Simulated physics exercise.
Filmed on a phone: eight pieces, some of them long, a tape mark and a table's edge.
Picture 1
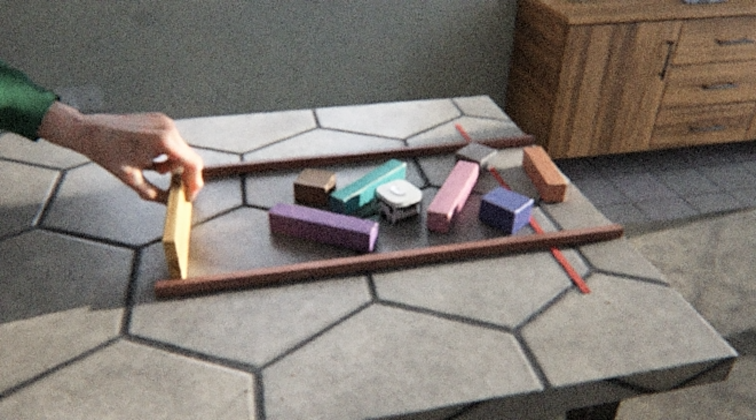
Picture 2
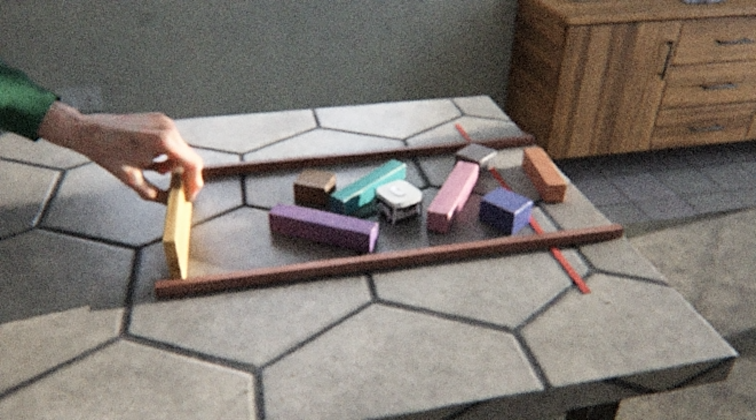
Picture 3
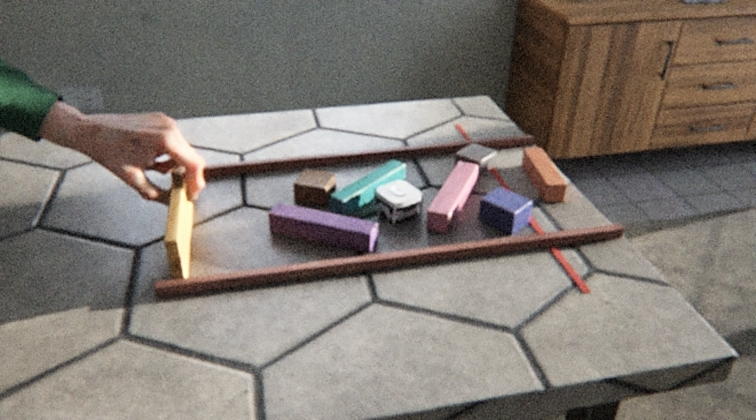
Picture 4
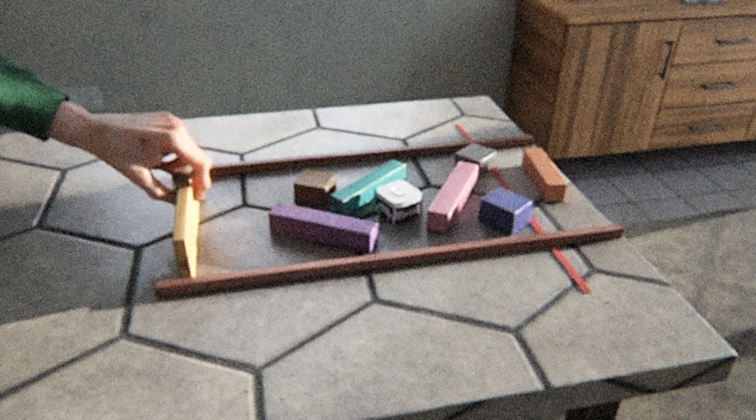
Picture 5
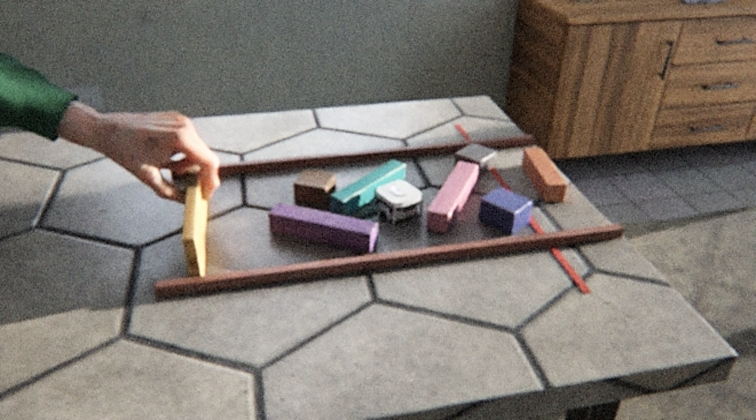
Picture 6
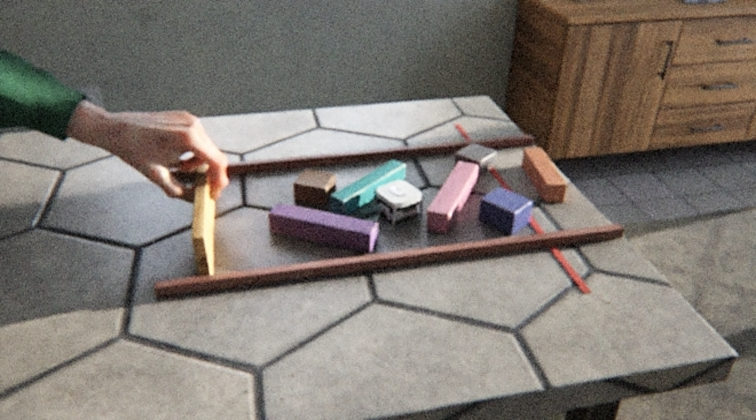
We see a hand holding a yellow board upright at the left of several coloured blocks and bars between two dark rails on a table; it then slides the board slightly right, while the other pieces stay still.
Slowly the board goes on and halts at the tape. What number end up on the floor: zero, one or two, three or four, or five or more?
In the end the number that fall off is three or four.
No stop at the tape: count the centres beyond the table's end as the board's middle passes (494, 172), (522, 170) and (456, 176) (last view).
In that order 3, 4 and 0.
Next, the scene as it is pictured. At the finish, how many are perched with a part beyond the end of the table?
It comes to 2.
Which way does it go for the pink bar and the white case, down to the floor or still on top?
The pink bar falls; the white case does not fall.
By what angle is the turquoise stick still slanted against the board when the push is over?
Some 45 degrees.
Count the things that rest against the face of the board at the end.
In contact: 3.
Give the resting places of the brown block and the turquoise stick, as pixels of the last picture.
The brown block stops around (505, 158); the turquoise stick around (534, 165).
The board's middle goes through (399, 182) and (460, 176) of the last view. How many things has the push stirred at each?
7 and 8.
A little later, none off yet; orange bar at rest near (543, 174); grey block at rest near (476, 159); blue block at rest near (505, 210).
When it is over, the number that fall off is three or four; down, pink bar, blue block, grey block and orange bar.
